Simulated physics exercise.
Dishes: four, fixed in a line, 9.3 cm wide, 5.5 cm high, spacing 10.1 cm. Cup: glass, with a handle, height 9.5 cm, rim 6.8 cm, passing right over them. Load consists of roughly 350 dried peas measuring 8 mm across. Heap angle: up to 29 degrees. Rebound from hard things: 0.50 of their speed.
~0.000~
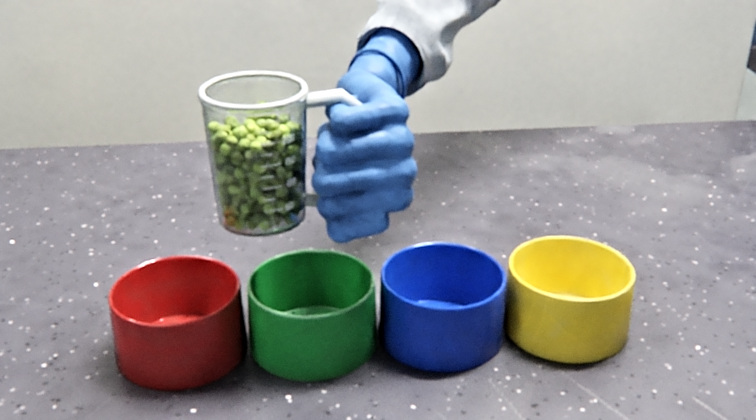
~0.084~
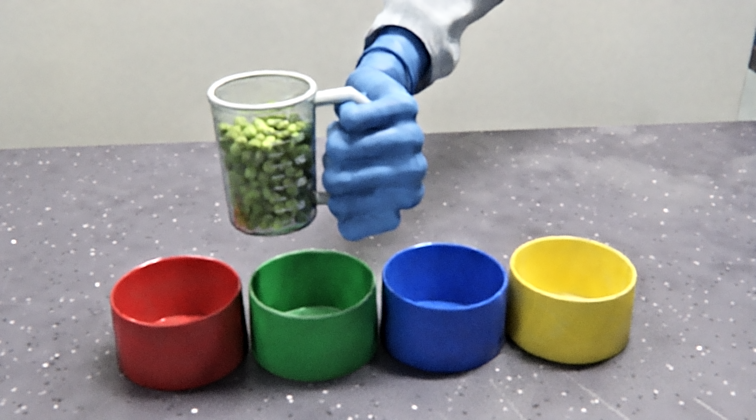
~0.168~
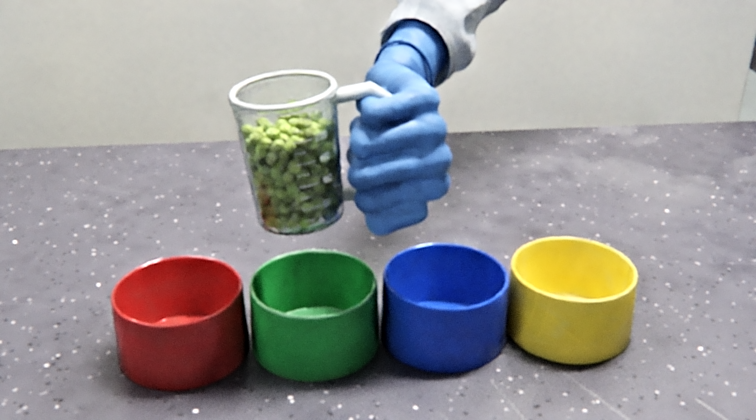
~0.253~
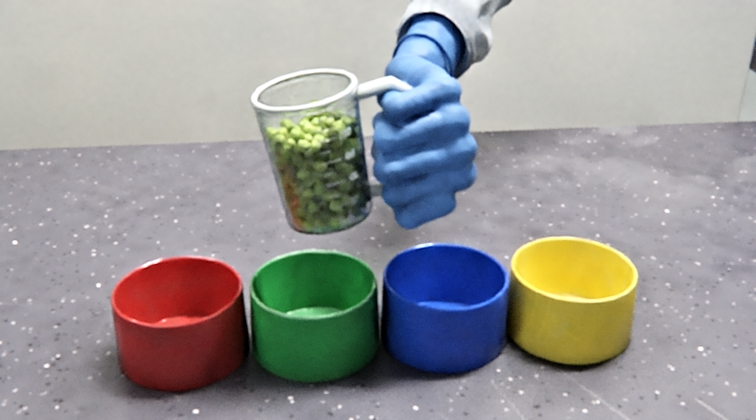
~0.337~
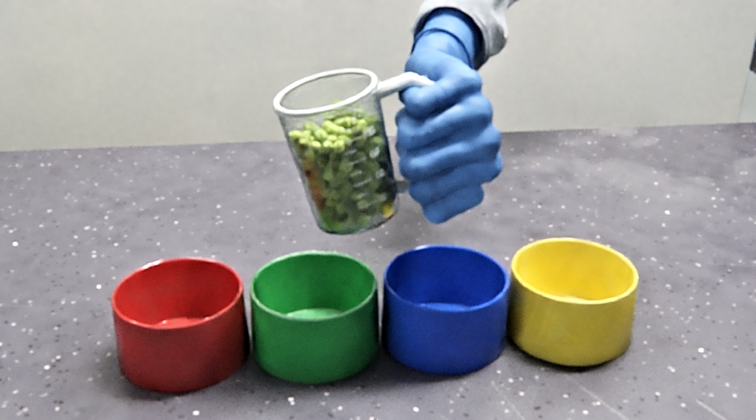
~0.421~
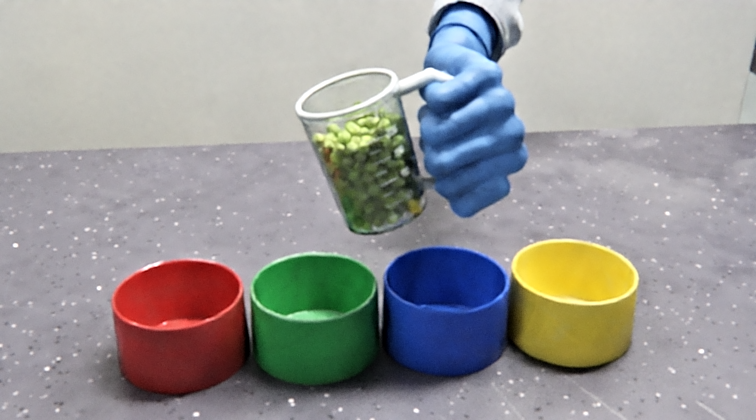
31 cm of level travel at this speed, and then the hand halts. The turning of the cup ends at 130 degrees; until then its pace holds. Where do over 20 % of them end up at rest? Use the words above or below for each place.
Red: Below; blue: Below; green: Below; yellow: Above; counter: Below.
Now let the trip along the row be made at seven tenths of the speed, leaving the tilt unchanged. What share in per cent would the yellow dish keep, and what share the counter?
Shares: Yellow 100, counter 0.
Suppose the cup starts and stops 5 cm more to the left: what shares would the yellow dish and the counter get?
Then the yellow dish would get 70 and the counter 20.
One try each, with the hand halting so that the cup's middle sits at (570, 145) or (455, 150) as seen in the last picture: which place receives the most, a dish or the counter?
Try 1 - blue; try 2 - green.
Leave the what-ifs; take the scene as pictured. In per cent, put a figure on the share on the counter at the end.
Close to 0 %, more or less.
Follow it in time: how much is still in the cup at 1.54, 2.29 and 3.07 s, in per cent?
About 100, 75, 0 per cent.
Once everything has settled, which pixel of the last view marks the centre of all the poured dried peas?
After settling, the middle sits near (572, 304).
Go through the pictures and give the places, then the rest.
Cup at (258, 155), tilt 0 degrees, lip at (202, 92), moved 0.0 cm; middle of the pieces at (253, 170); red dish at (175, 289); green dish at (311, 282); blue dish at (443, 274); yellow dish at (571, 267), in the first frame.
Cup at (268, 155), tilt 1 degrees, lip at (211, 93), moved 0.6 cm; middle of the pieces at (263, 170), in the second frame.
Cup at (292, 154), tilt 5 degrees, lip at (232, 96), moved 2.2 cm; middle of the pieces at (288, 169), in the third frame.
Cup at (317, 153), tilt 9 degrees, lip at (254, 99), moved 3.9 cm; middle of the pieces at (314, 169), in the fourth frame.
Cup at (342, 154), tilt 13 degrees, lip at (276, 104), moved 5.7 cm; middle of the pieces at (340, 169), in the fifth frame.
Cup at (367, 154), tilt 17 degrees, lip at (298, 109), moved 7.4 cm; middle of the pieces at (365, 169); red dish at (178, 293); green dish at (314, 285); blue dish at (446, 278); yellow dish at (574, 271). The cup turns about 45 degrees a second and travels 20 cm a second, in the sixth frame.
After 1.54 s, tilt 69 degrees; cup holds 100 %.
After 2.29 s, tilt 104 degrees; cup holds 75 %, yellow 15 %.
After 3.07 s, tilt 130 degrees; cup holds 0 %, yellow 100 %.
In the end, at 3.4 s, red 0 %, blue 0 %, green 0 %, yellow 100 %, counter 0 %.
